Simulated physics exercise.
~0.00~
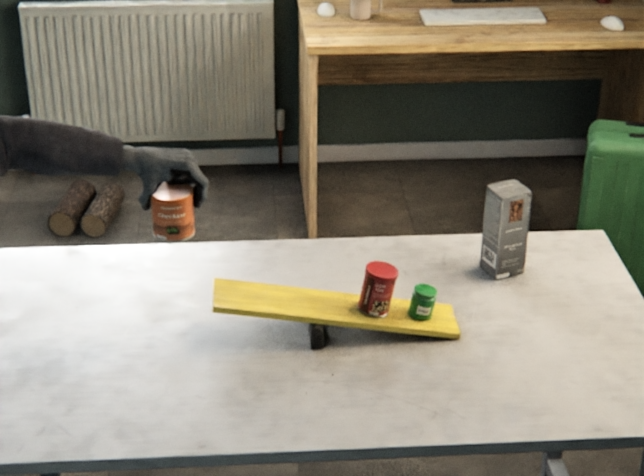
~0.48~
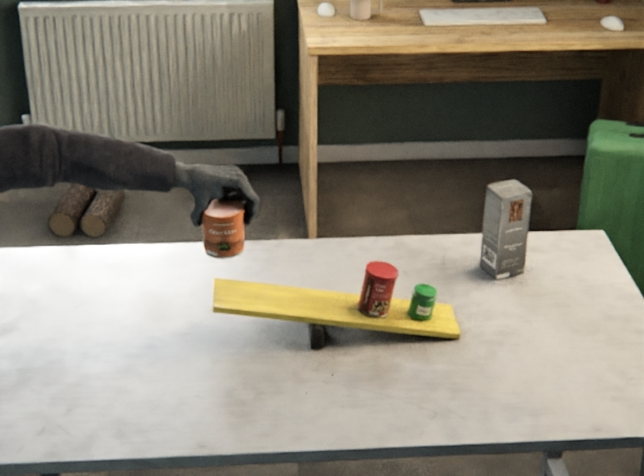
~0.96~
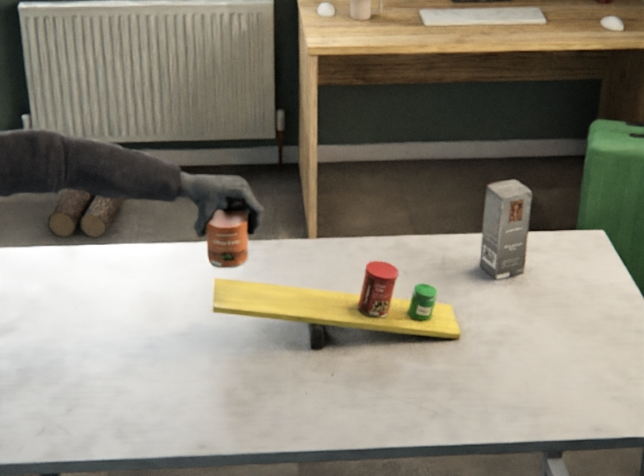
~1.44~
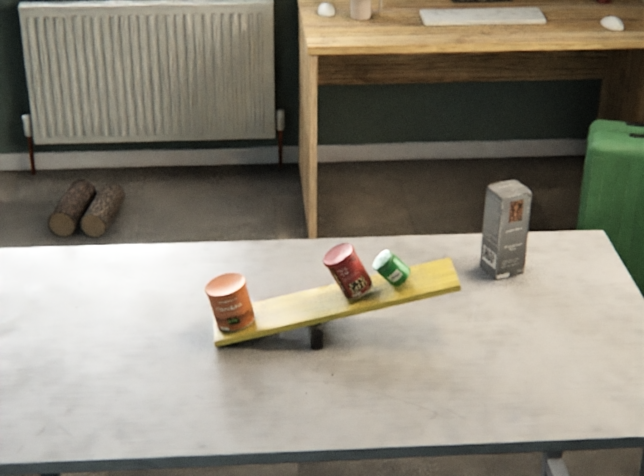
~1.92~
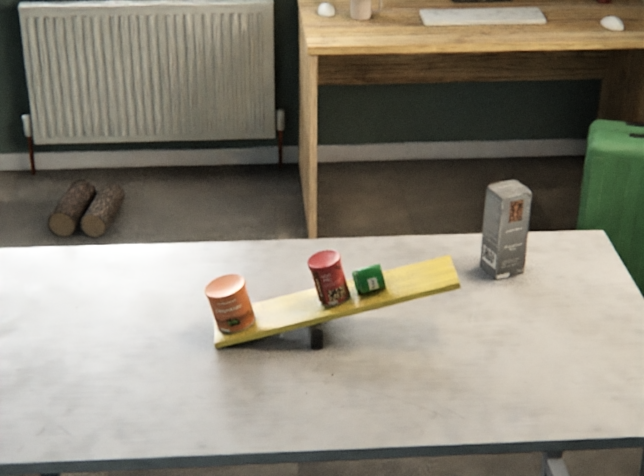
A gloved hand carries an orange tin in from the left above a pale table, seen from slightly above in a room with a radiator and a wooden desk. On the table, a yellow plank rests across a small dark support, its right end down under a red tin and a green shaker, with a grey carton standing behind. The hand lowers the tin to the raised left end and lets go. The plank tips left, and the red tin and shaker shift left. Finally the left end stays down, the shaker on its side and both tins leaning.
